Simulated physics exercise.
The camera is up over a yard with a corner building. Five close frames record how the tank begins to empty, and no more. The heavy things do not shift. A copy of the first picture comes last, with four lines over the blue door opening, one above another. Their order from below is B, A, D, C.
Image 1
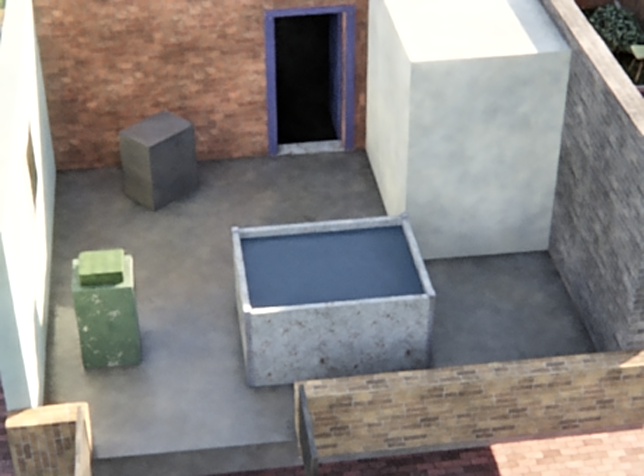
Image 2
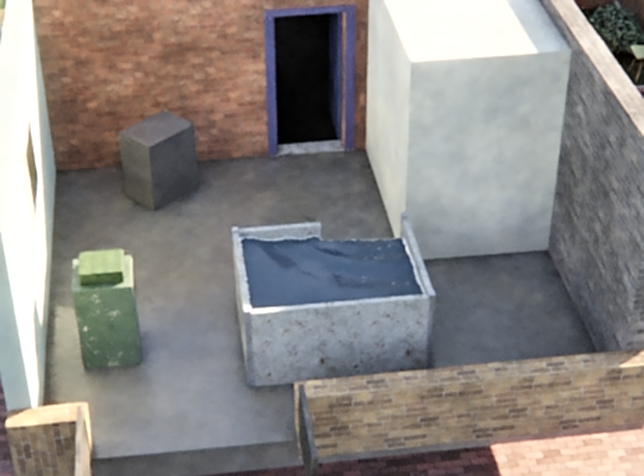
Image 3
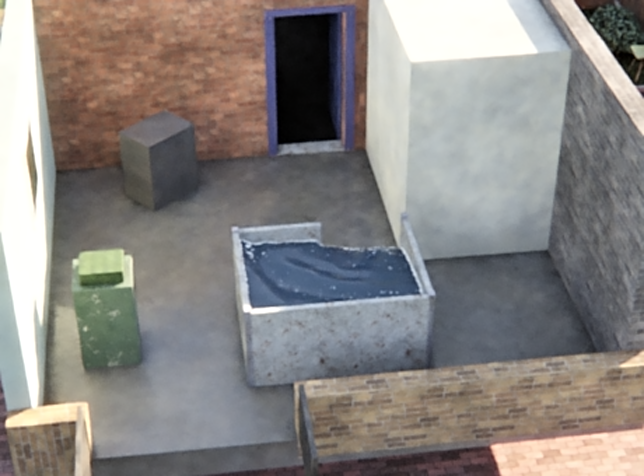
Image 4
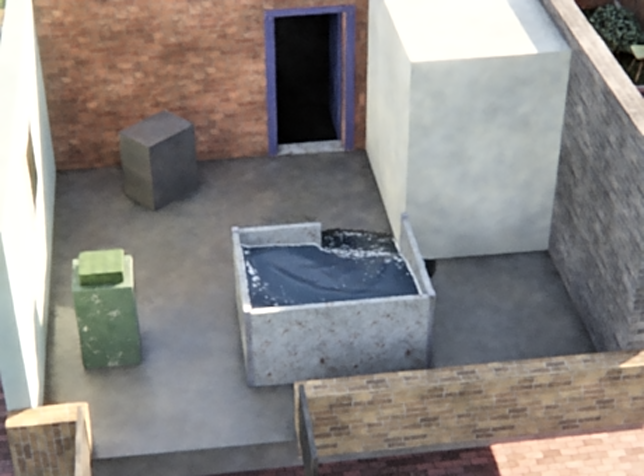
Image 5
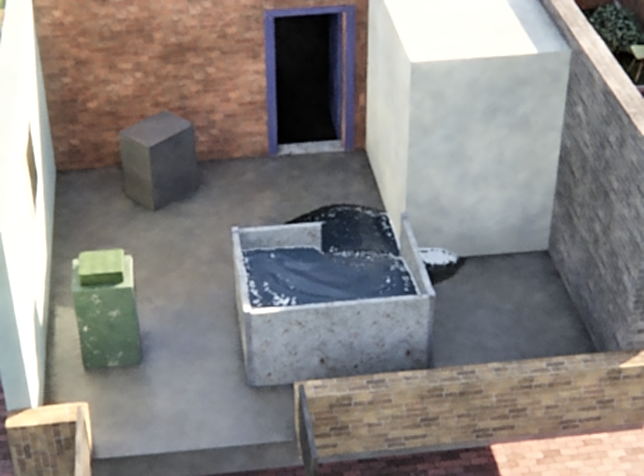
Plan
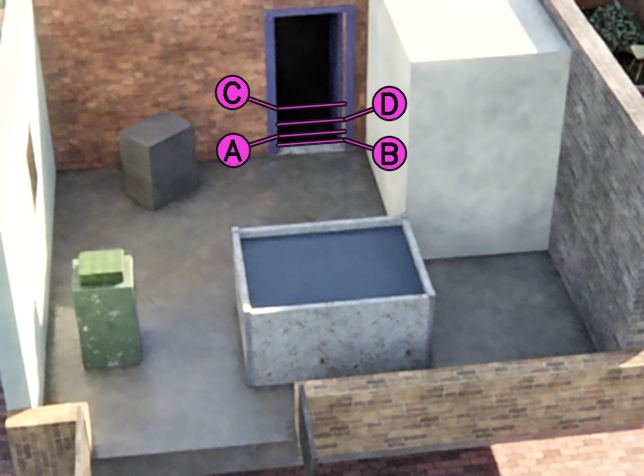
In a walled yard with a blue-framed doorway, a section of a concrete tank's back wall went missing, and the dark water inside churned, poured out behind it and spread across the ground toward the white block.
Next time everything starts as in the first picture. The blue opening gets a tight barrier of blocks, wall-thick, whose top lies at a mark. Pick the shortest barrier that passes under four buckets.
D is the one.
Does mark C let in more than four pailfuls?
No.
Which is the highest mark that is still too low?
That would be A.
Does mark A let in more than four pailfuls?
Yes, that goes wrong.
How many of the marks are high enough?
Two of them.
On the marked copy, A at (311, 133); B at (311, 142); C at (311, 106); D at (311, 121); from the bottom up B, A, D, C.
With A, about 11 bucketfuls get in.
With B, dozens of bucketfuls pour in.
With C, nothing gets over.
With D, a bucket or two gets in.
